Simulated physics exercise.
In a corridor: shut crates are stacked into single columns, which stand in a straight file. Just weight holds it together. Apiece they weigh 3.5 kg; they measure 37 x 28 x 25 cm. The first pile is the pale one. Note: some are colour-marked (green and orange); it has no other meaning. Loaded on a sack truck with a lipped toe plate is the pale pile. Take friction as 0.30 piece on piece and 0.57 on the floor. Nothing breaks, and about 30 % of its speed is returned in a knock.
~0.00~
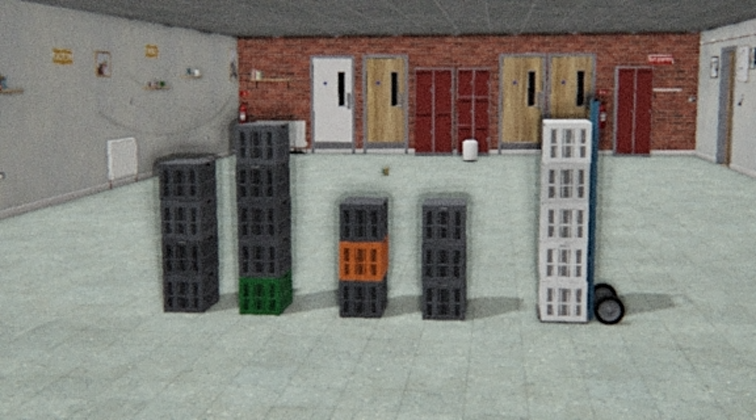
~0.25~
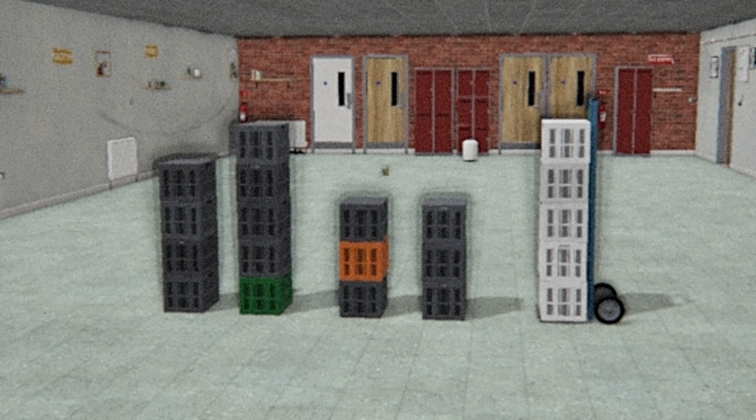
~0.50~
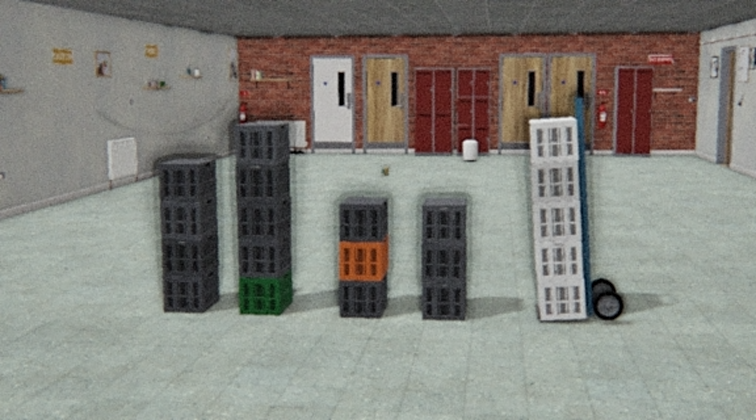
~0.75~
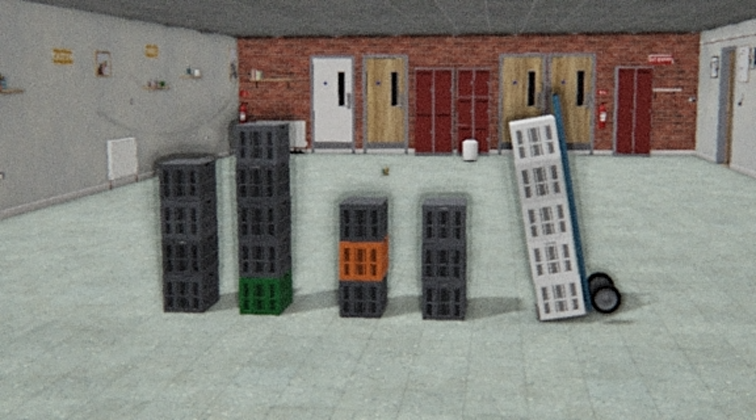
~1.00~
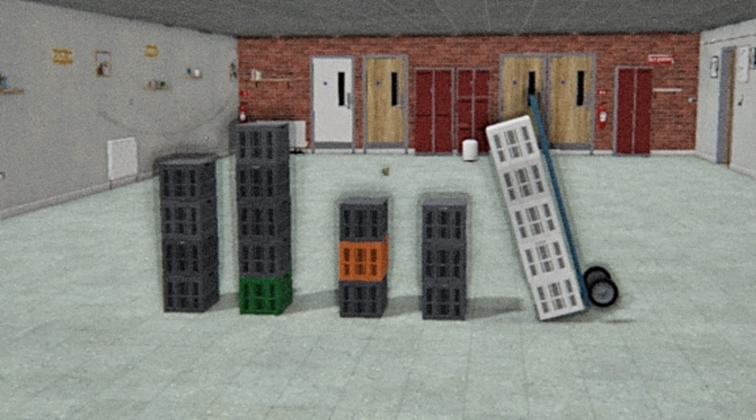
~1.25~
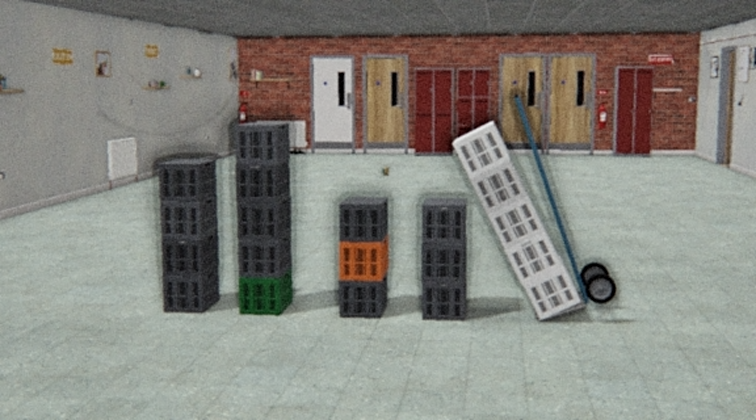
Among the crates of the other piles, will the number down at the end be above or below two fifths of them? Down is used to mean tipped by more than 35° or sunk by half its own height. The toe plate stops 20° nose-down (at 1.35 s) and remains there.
It will be above two fifths.
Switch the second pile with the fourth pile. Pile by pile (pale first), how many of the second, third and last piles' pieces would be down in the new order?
Count of fallen pieces - second: 5; third: 2; last: 3.
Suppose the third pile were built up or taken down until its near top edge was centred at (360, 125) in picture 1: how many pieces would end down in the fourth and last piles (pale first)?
Counts down - fourth: 4; last: 4.
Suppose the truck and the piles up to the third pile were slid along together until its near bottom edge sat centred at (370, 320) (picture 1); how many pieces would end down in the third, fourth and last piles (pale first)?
Result: Third pile 3, fourth pile 5, last pile 4.
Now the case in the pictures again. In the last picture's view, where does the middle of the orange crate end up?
Near (296, 279).
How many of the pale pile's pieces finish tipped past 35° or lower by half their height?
The answer is 5 pale pieces.
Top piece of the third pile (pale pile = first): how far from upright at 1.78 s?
Roughly 0 degrees.
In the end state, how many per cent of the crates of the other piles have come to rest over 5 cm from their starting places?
100 %.
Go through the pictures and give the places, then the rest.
In the first picture (places mark the middle of the side facing us), truck frame (596, 146) 0° forward; orange crate (360, 262); green crate (259, 297); the rest undisturbed.
Truck frame (595, 145) 0° forward; green crate (259, 297), in the second picture.
Truck frame (582, 143) 4° forward, top of the pale pile leaning 4°; green crate (259, 297); the rest undisturbed, in the third picture.
Truck frame (563, 139) 10° forward, top of the pale pile leaning 10°; orange crate (360, 262); the rest undisturbed, in the fourth picture.
Truck frame (544, 138) 16° forward, top of the pale pile leaning 17°; orange crate (360, 262); the rest undisturbed, in the fifth picture.
Truck frame (531, 139) 20° forward, top of the pale pile leaning 27°; orange crate (360, 262); green crate (259, 297); the rest undisturbed, in the sixth picture.
After 1.78 s, 5 of the pale pile down; none of the 15 other crates down, 4 disturbed.
After 3.08 s, 5 of the pale pile down; 5 of the 15 other crates down; orange crate leaning 35°, 9 cm lower; green crate leaning 18°.
After 3.88 s, 5 of the pale pile down; 14 of the 15 other crates down; green crate leaning 44°; orange crate leaning 44°, 16 cm lower.
At rest (5.7 s), 5 of the pale pile down; 15 of the 15 other crates down; green crate leaning 43°; orange crate leaning 43°, 17 cm lower. That is 100 per cent. As the last picture would show them, middles, green crate near (244, 281), orange crate near (296, 279).
